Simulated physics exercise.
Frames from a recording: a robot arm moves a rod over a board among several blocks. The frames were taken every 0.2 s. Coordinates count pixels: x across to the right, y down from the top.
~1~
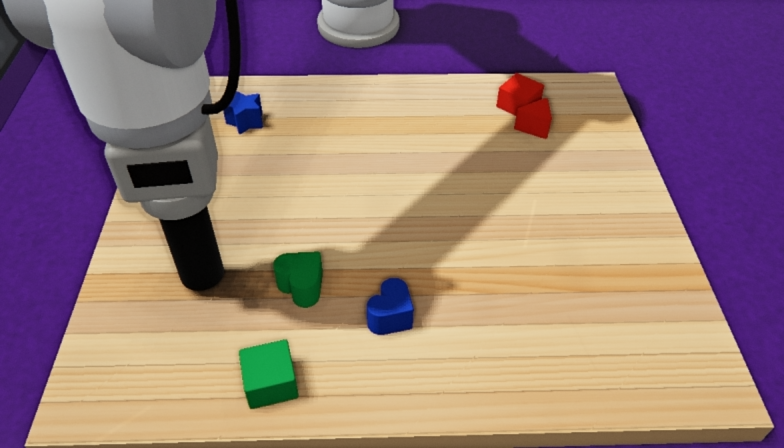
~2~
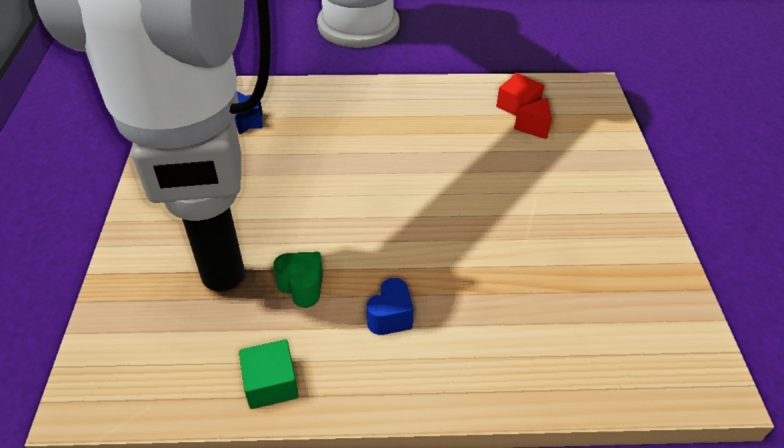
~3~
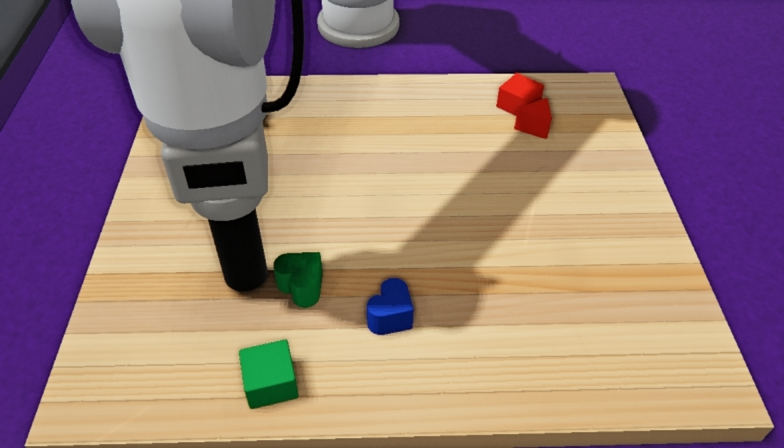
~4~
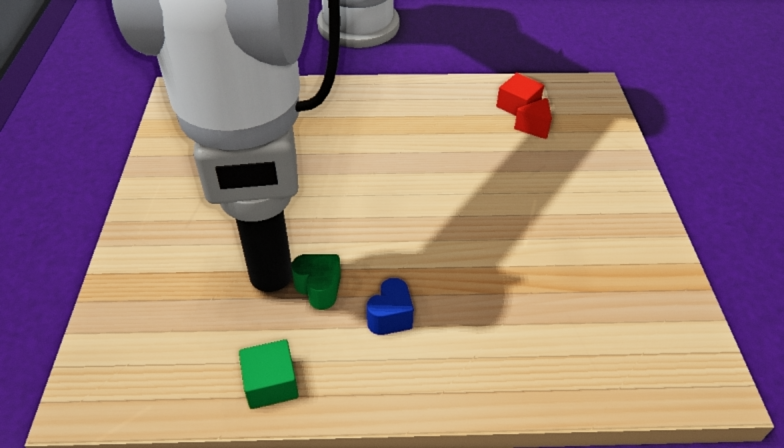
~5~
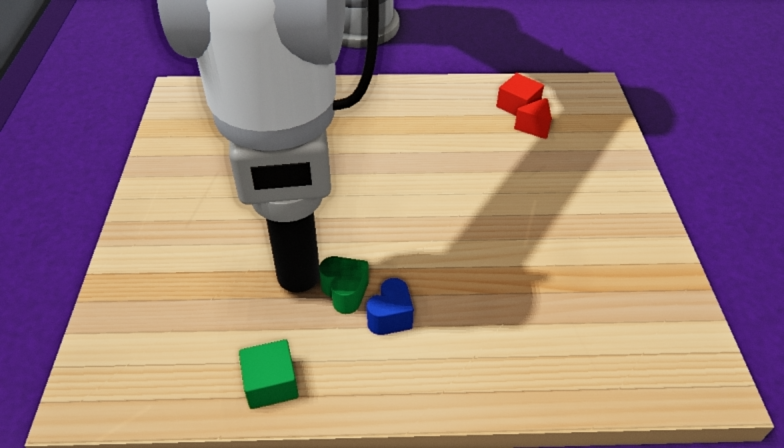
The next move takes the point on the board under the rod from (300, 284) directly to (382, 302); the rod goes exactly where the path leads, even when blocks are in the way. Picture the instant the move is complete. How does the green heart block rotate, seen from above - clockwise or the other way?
Short answer: Clockwise.
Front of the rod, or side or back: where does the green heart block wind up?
Looking at the end of the path, the green heart block is still being driven ahead.
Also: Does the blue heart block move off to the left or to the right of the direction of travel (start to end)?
With start-to-end as forward, it shifts right.
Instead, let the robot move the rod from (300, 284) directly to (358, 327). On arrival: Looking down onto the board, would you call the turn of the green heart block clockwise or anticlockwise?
It goes round opposite to clock hands.
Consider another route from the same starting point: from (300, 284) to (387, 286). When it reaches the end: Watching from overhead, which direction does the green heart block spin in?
Turns clockwise.
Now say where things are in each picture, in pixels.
The first frame shows rod's lower end (203, 274); green square (266, 364); green heart block (299, 267); blue heart block (391, 298).
The second frame shows rod (223, 275); blocks still.
The third frame shows rod (246, 275); blocks still.
The fourth frame shows rod (271, 275); green heart block (317, 269).
The fifth frame shows rod (299, 276); green square (266, 364); green heart block (344, 272); blue heart block (391, 298).
The first path, step by step. Halfway along, rod (340, 285); green heart block (385, 286); blue heart block (413, 309).
At the end, rod (382, 294); green square still; green heart block (424, 300), turned 30° clockwise; blue heart block (442, 331), turned 20° clockwise.
